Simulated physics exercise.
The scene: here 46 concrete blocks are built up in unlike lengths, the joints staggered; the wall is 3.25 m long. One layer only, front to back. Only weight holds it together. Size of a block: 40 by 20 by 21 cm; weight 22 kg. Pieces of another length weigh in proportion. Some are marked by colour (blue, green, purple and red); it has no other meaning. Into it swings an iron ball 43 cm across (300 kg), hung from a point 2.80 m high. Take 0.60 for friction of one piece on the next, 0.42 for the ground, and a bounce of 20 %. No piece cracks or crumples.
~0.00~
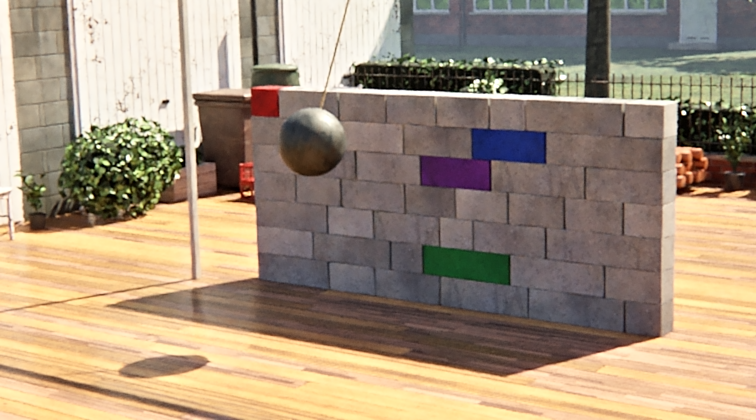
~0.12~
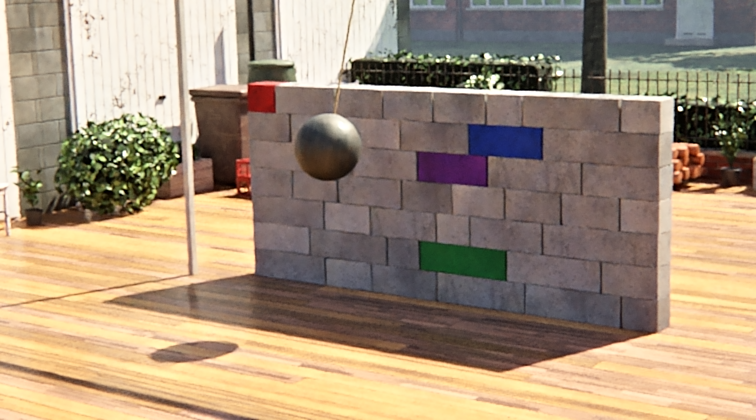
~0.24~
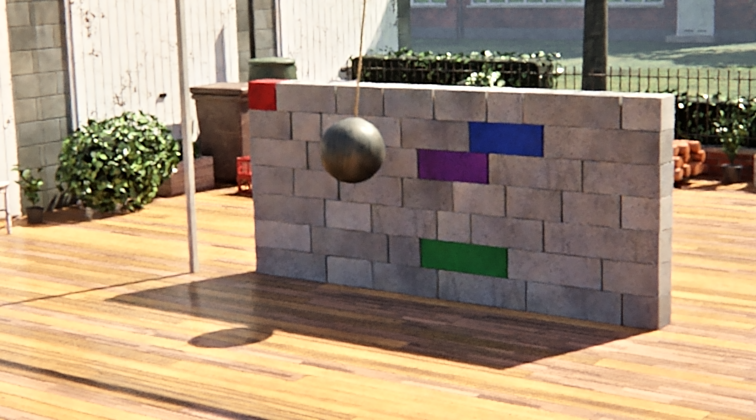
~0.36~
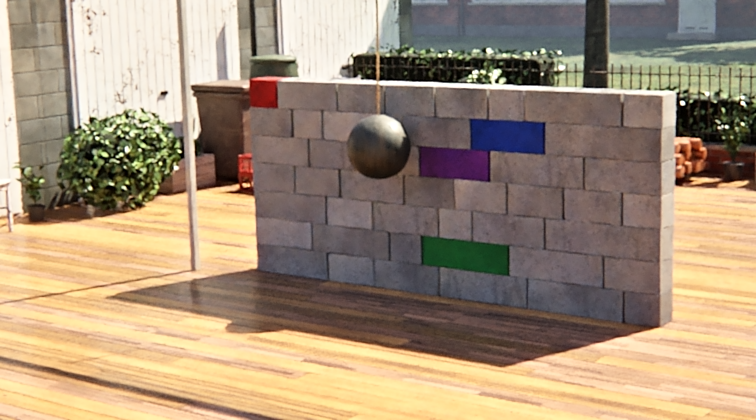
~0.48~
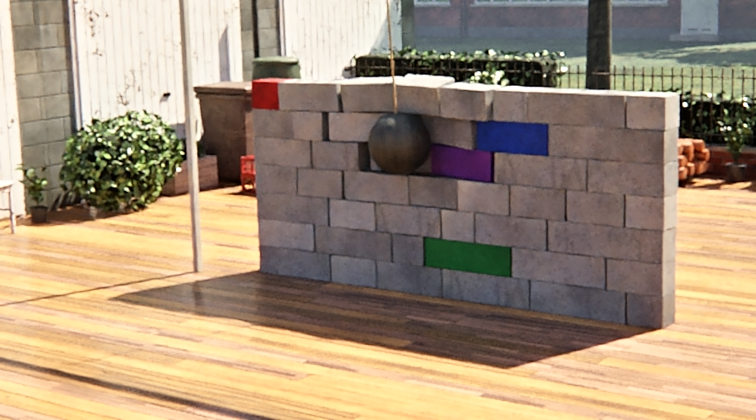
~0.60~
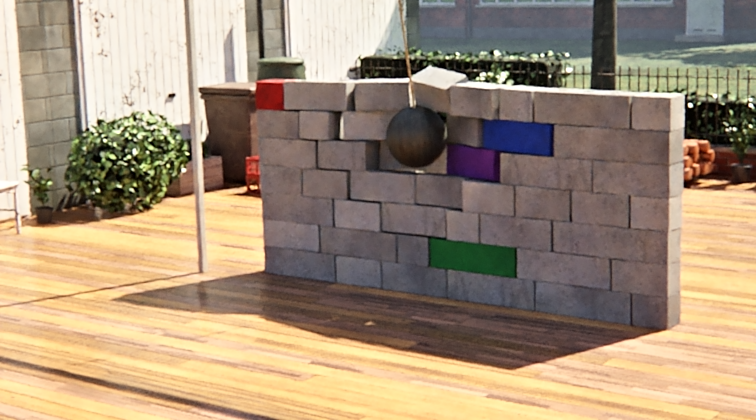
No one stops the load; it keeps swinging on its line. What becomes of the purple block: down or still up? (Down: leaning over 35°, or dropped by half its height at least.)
That block drops.
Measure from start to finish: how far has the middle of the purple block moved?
About 100 cm.
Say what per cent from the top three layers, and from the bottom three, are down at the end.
From the top 60, from the bottom 0 per cent.
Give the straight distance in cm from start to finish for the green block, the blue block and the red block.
Moved: Green 0, blue 120, red 0.
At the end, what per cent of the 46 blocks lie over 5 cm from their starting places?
Shifted: 25 per cent.
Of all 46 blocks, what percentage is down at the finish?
Near 25 per cent.
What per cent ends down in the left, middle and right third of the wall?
In per cent: Left 20, middle 50, right 20.
Around 0.86 s, line 20° past plumb; 2 of the 46 blocks down; purple block tipped 22°; blue block tipped 10°.
Around 1.22 s, line 19° past plumb; 11 of the 46 blocks down; purple block on its side; blue block tipped 35°, 7 cm lower.
Around 1.66 s, line 1° past plumb; 12 of the 46 blocks down; purple block on its side; blue block on its side.
Finally (2.6 s), line 18° before plumb; 12 of the 46 blocks down; purple block on its side; blue block on its side; green block unmoved. Seen by the last camera, middles, purple block near (527, 269), blue block near (614, 293).
